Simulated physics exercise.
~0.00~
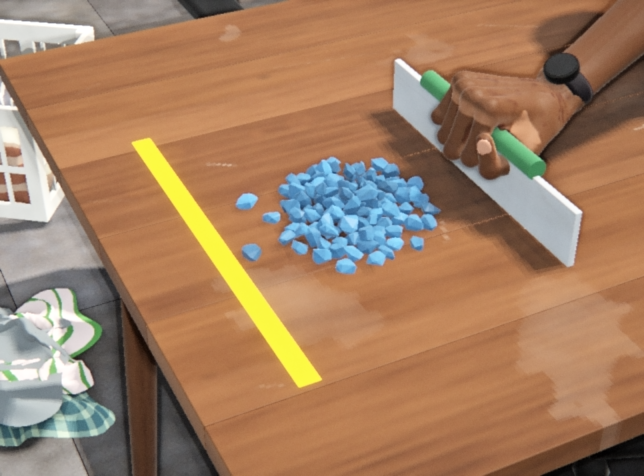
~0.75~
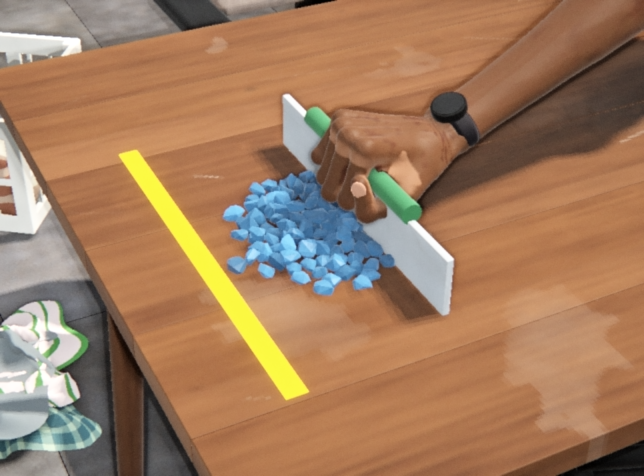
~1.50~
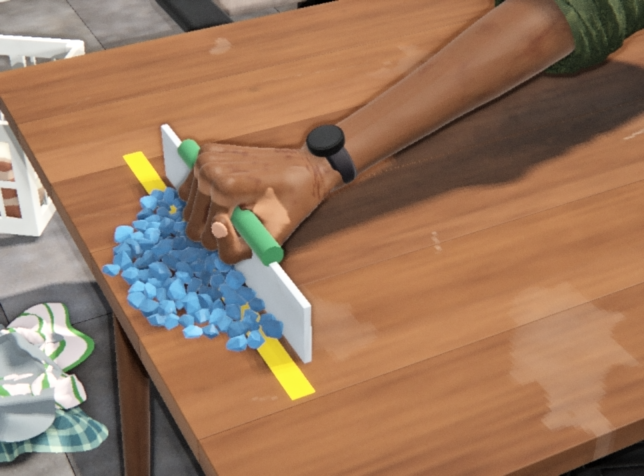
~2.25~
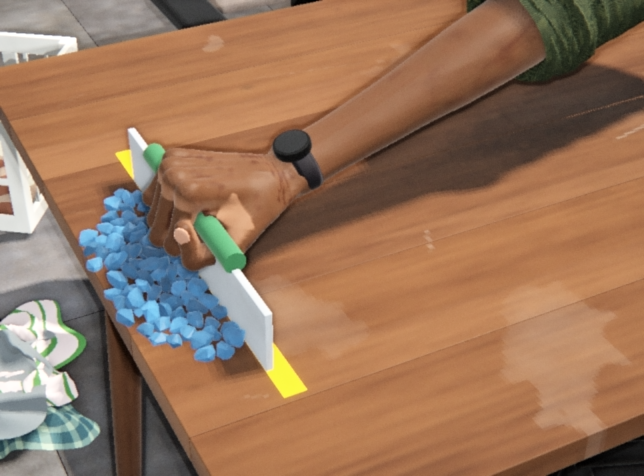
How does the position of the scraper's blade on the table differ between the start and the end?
At the start the blade stands well to the right of the yellow tape, with the blue chunks between them. By the end it has moved left and slightly nearer the viewer, and rests at the tape.
